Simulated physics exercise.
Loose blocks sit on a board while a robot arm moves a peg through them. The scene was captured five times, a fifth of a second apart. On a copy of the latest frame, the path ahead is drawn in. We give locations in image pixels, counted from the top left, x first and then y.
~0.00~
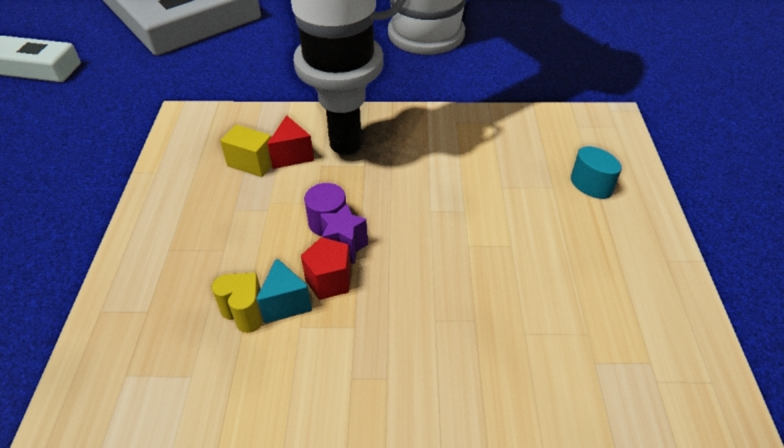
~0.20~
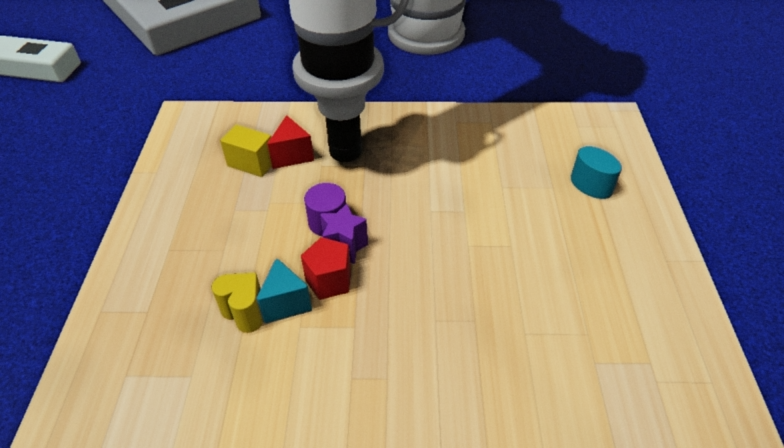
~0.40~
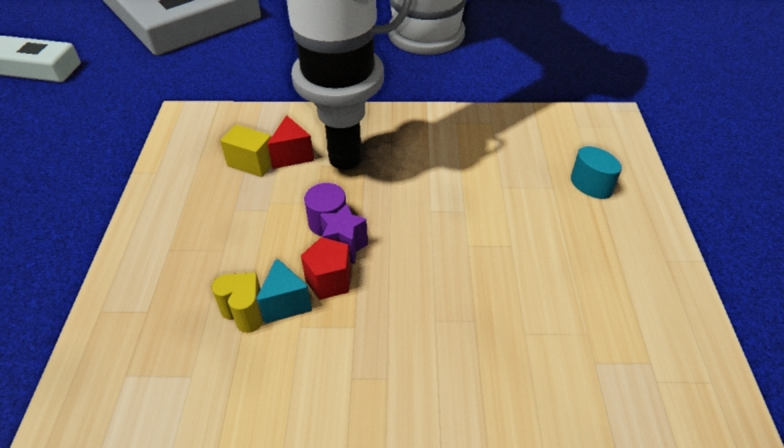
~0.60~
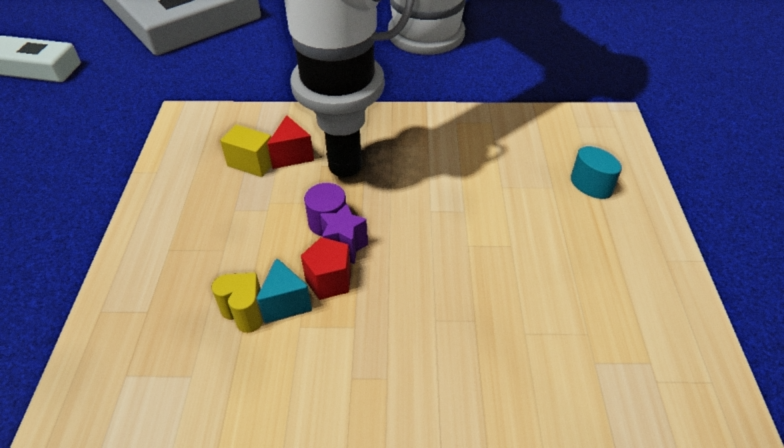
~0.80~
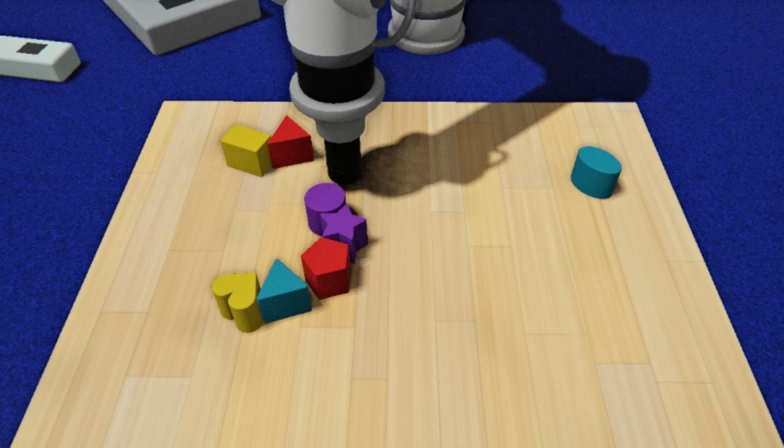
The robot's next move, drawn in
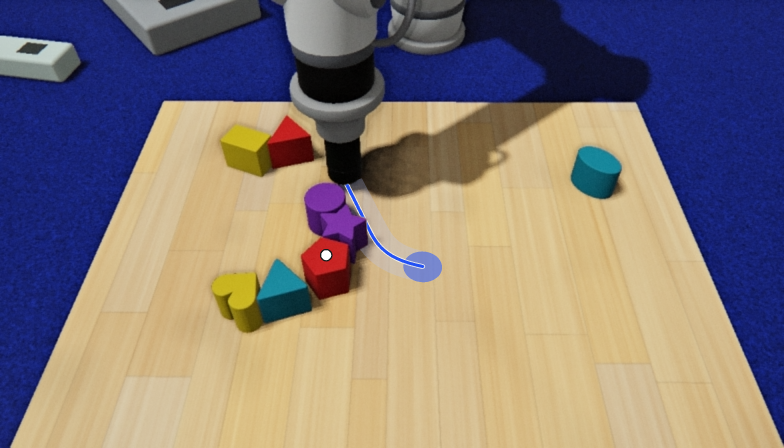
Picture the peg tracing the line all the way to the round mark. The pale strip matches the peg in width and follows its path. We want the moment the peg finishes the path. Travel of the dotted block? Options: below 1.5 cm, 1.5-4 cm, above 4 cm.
Its displacement is below 1.5 cm.
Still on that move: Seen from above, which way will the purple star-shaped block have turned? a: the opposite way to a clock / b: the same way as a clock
b.
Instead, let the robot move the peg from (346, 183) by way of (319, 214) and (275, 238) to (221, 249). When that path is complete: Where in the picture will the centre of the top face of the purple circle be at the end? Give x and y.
At pixel (303, 232).
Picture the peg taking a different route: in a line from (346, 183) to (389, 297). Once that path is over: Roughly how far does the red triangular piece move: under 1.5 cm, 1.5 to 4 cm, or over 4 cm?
Below 1.5 cm.
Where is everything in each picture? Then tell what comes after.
In the first frame, peg's lower end at (346, 145); red triangular piece at (288, 130); purple circle at (325, 196); red pentagon at (326, 255); purple star-shaped block at (342, 222).
In the second frame, peg at (346, 152); blocks still.
In the third frame, peg at (346, 160); blocks still.
In the fourth frame, peg at (345, 167); blocks still.
In the fifth frame, peg at (345, 174); red triangular piece at (288, 130); purple circle at (325, 196); red pentagon at (326, 255); purple star-shaped block at (342, 222).
Drawn move, from (346, 183) by way of (361, 214) and (380, 247) to (423, 267); the dot is on the red pentagon.
On the path given first. One third of the way, peg at (361, 205); purple circle at (323, 200).
Two thirds of the way, peg at (380, 238); purple circle at (323, 199); red pentagon at (321, 260); purple star-shaped block at (346, 232), turned 20° clockwise.
At the end, peg at (423, 258); red triangular piece still; purple circle at (323, 199); red pentagon at (321, 261); purple star-shaped block at (347, 232), turned 25° clockwise.
